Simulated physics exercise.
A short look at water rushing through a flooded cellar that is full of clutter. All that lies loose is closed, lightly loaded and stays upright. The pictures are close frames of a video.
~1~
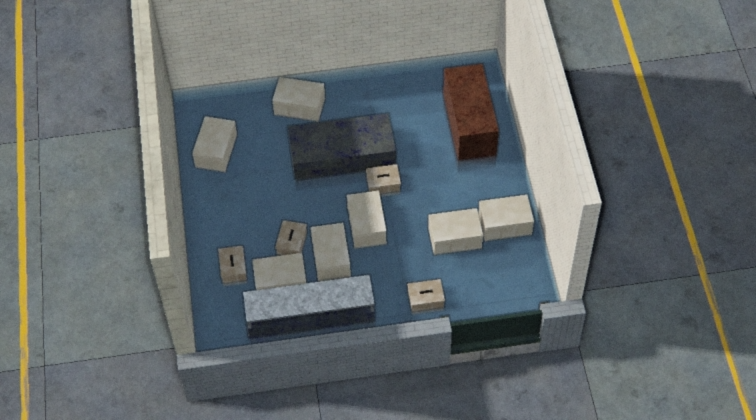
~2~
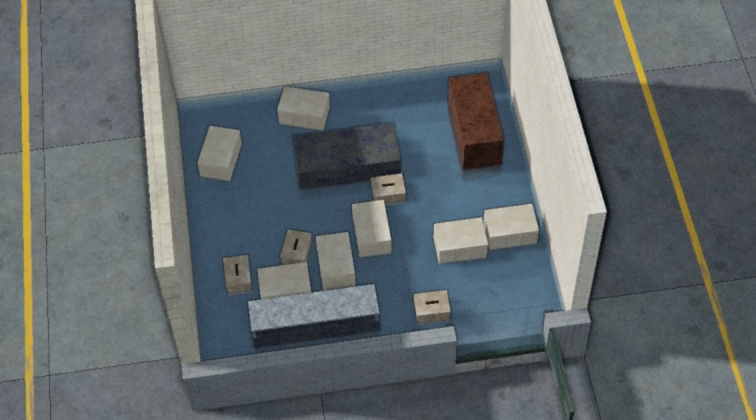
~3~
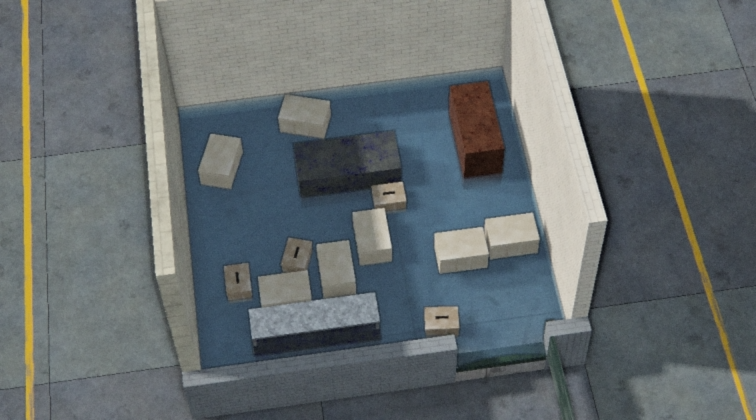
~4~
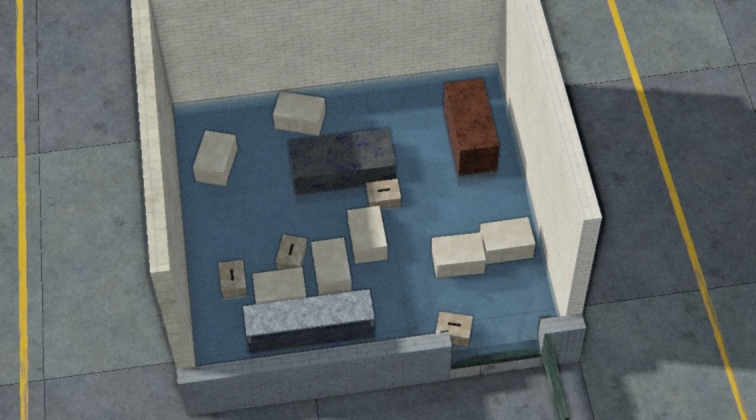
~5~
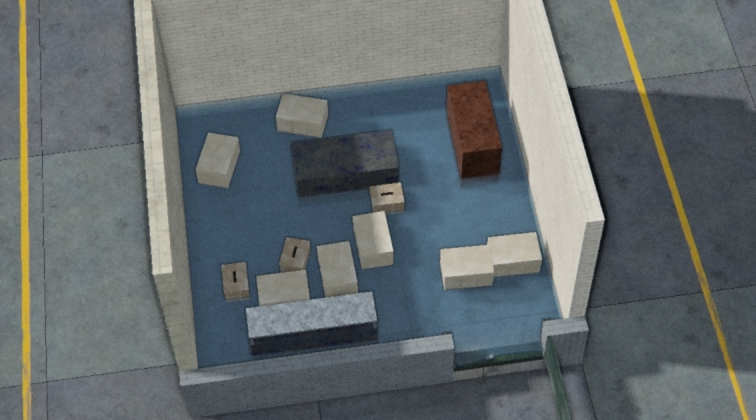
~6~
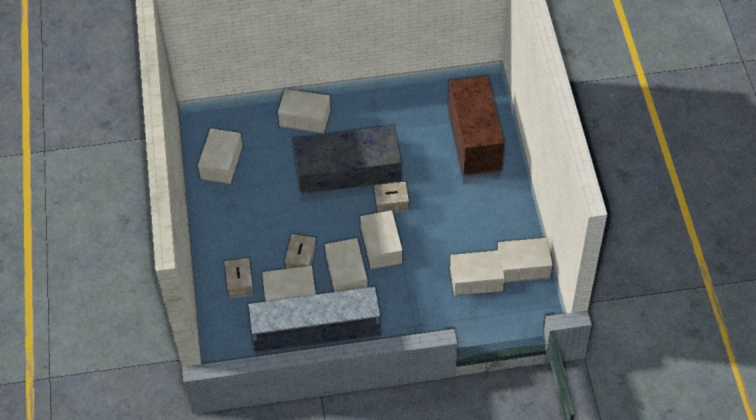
A roofless room with pale brick walls and a flooded blue floor is seen from high above, with the view shifting slightly. A dark block sits near the middle, a rusty red one at upper right, a grey one along the front wall, and pale crates and small slotted boxes lie around. The green gate at lower right swings outward, a small box slips out of sight beside the opening, and nearby pale crates drift slightly.
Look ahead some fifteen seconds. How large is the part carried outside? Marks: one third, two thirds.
That comes to two thirds or above.
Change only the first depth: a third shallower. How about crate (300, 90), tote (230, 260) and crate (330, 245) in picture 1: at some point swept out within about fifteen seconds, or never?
As listed: Inside, left behind, through.
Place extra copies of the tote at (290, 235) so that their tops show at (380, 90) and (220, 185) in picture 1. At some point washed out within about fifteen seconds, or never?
In that order: Still in, stays.
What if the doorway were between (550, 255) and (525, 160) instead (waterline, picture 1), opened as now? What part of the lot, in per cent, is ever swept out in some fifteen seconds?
Close to 70 %.
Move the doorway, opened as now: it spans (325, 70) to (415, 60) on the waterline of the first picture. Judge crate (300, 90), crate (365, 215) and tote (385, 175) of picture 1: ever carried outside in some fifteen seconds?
In turn: Yes, no, through.
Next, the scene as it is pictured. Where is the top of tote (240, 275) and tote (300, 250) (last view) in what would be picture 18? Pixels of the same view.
At about (278, 288) and (392, 255).
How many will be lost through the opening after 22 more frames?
I count 6.
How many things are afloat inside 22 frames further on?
I count 5.
A moment on, 1 of 11 are out; 10 afloat.
Next, 4 of 11 are out; 7 afloat.
Later, 6 of 11 are out; 5 afloat.
In the end, 8 of 11 are out; 3 afloat.
